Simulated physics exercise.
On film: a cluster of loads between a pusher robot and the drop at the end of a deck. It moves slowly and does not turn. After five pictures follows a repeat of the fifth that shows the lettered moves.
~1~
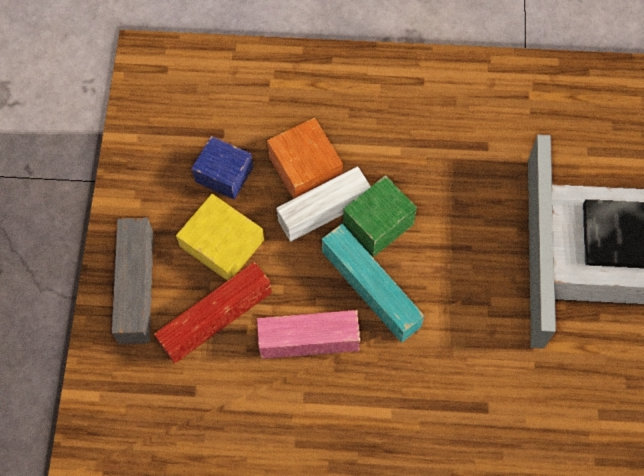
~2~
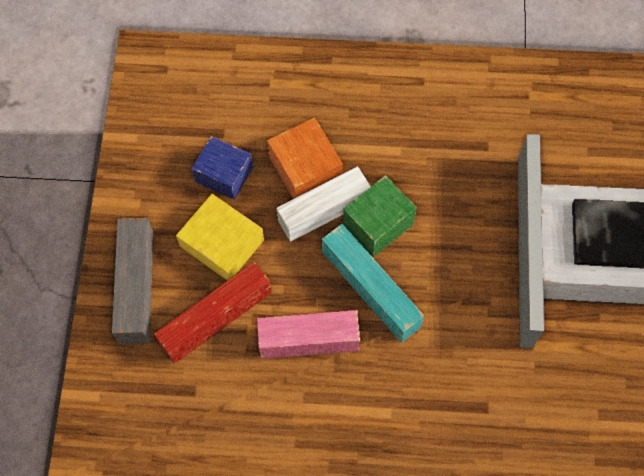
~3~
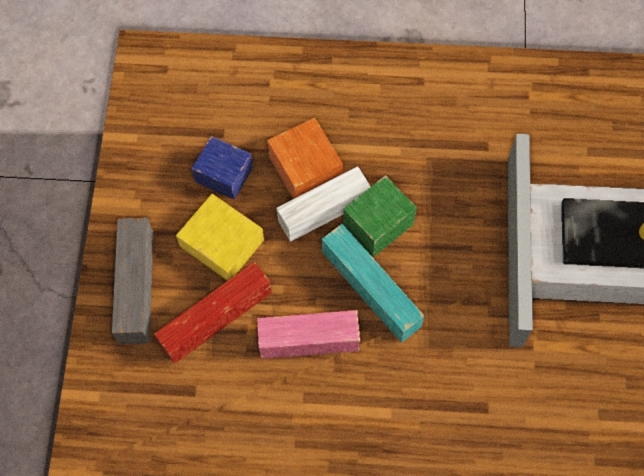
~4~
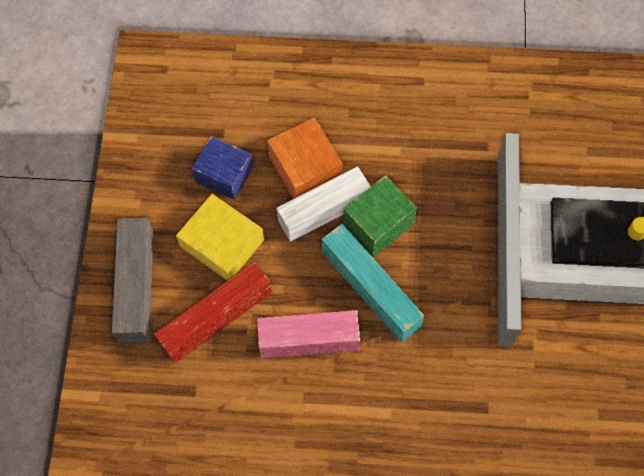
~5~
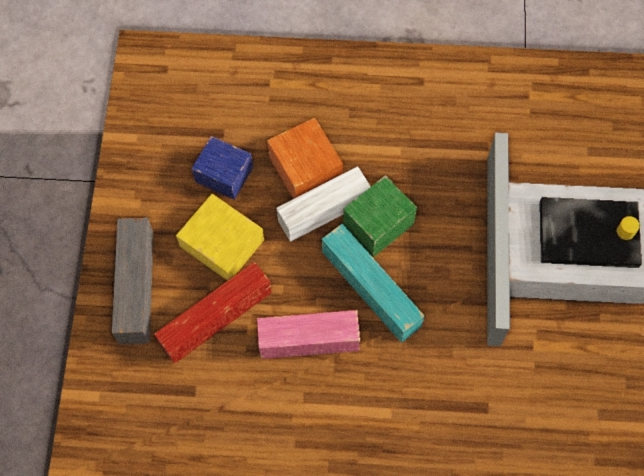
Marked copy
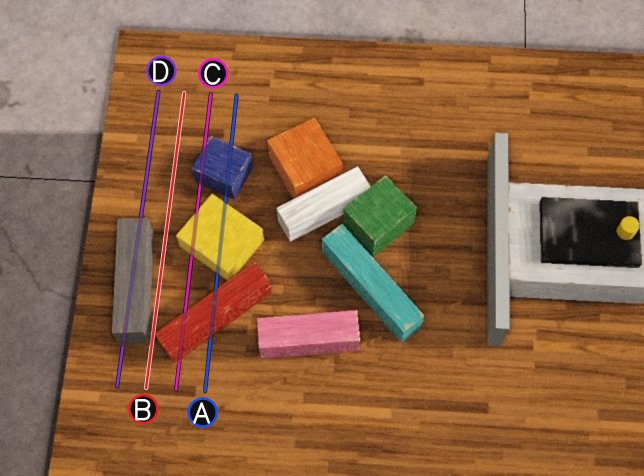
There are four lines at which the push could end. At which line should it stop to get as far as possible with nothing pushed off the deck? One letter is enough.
A.
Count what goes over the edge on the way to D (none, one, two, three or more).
In all, two.
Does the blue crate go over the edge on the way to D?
No.
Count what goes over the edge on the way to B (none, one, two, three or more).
In all, two.
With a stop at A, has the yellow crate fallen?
No.
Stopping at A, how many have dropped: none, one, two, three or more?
By then, none.
On the marked copy, A at (222, 235); B at (166, 232); C at (194, 233); D at (139, 230).
Following A. Soon after the start, robot (479, 226); pink bar (303, 337); white stick (317, 199).
Later, robot (376, 220); grey bar (123, 282); yellow crate (171, 229).
In the end, robot (301, 216); grey bar (82, 292); yellow crate (102, 224); nothing has fallen.
As for the rest, B drops the yellow crate and grey bar; C drops the yellow crate and grey bar; D drops the yellow crate and grey bar.
